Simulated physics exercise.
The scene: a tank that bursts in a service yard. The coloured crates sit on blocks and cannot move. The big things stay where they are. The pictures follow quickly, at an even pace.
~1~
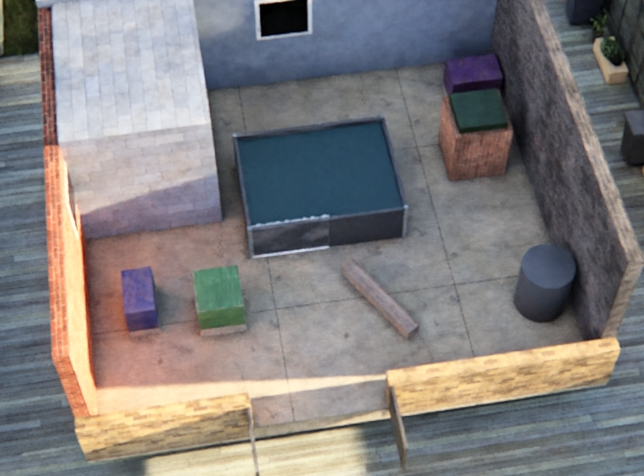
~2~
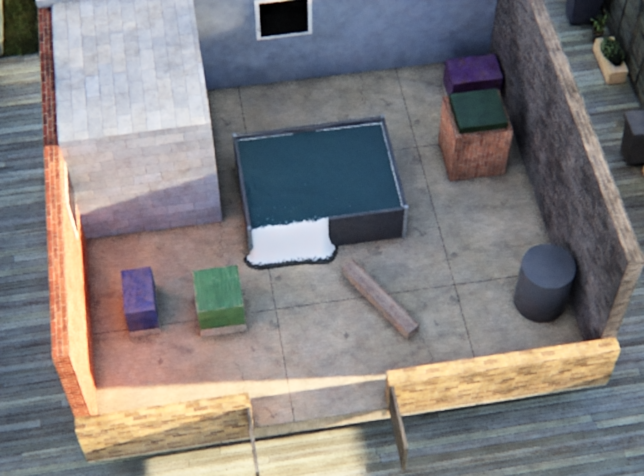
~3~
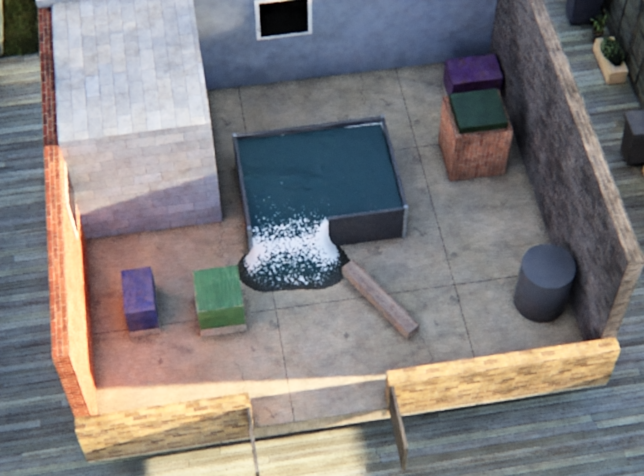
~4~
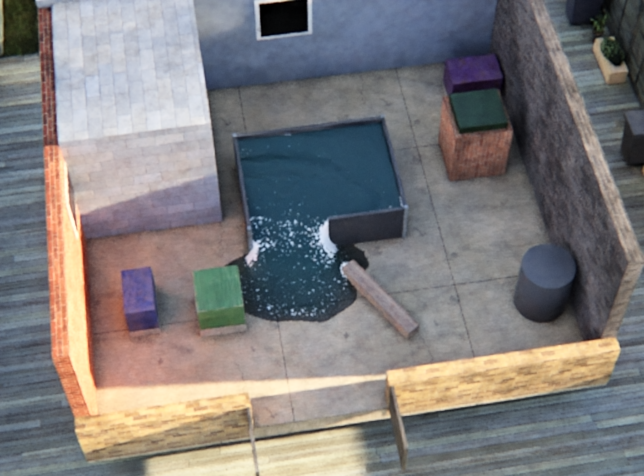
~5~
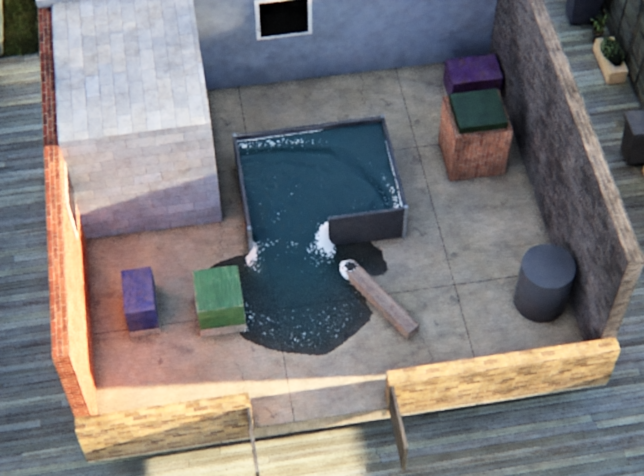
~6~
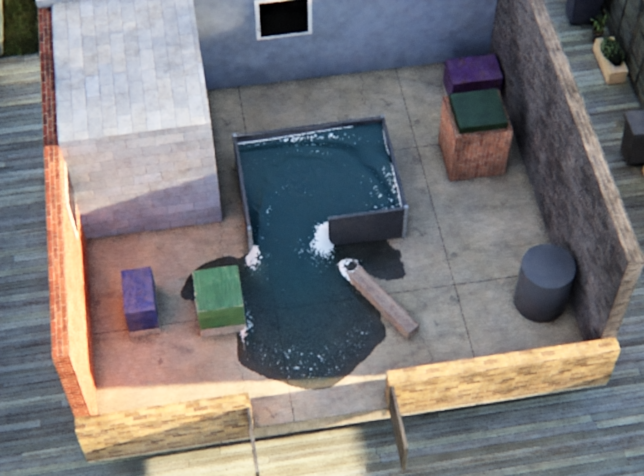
The video shows a tank of still, dark water in a walled yard before water bursts through a gap in its front, spreading across the paved floor, around a wooden beam and past a green block.
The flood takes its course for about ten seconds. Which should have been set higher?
The green crate is wetted; the purple crate escapes dry; the blue crate escapes dry.
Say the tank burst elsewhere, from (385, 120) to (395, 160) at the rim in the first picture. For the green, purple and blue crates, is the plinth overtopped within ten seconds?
Then: The green crate stays dry, the purple crate is topped, the blue crate is safe.
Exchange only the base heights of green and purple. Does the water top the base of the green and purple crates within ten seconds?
One by one: The green one ends up wet, the purple one stays dry.
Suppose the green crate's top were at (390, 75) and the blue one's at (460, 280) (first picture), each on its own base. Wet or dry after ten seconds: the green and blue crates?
My reading: Green crate is safe, blue crate remains dry.
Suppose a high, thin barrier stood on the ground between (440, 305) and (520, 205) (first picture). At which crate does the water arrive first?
The crate marked green.
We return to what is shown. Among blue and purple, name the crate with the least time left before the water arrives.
I say the crate marked blue.
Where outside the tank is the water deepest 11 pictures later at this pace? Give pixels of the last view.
Roughly at (245, 295).
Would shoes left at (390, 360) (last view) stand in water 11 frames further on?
At that place: Flooded.
A moment on, water covers 25 % of the floor; the green crate water round its plinth, the purple crate not reached, the blue crate water round its plinth.
Next, water covers 30 % of the floor; the green crate water round its plinth, the purple crate not reached, the blue crate water round its plinth.
Then, water covers 45 % of the floor; the green crate water round its plinth, the purple crate not reached, the blue crate water round its plinth.
Later, water covers 60 % of the floor; the green crate water round its plinth, the purple crate not reached, the blue crate water round its plinth.
In the end, water covers 75 % of the floor; the green crate was topped, the purple crate stayed above the water, the blue crate stayed above the water.
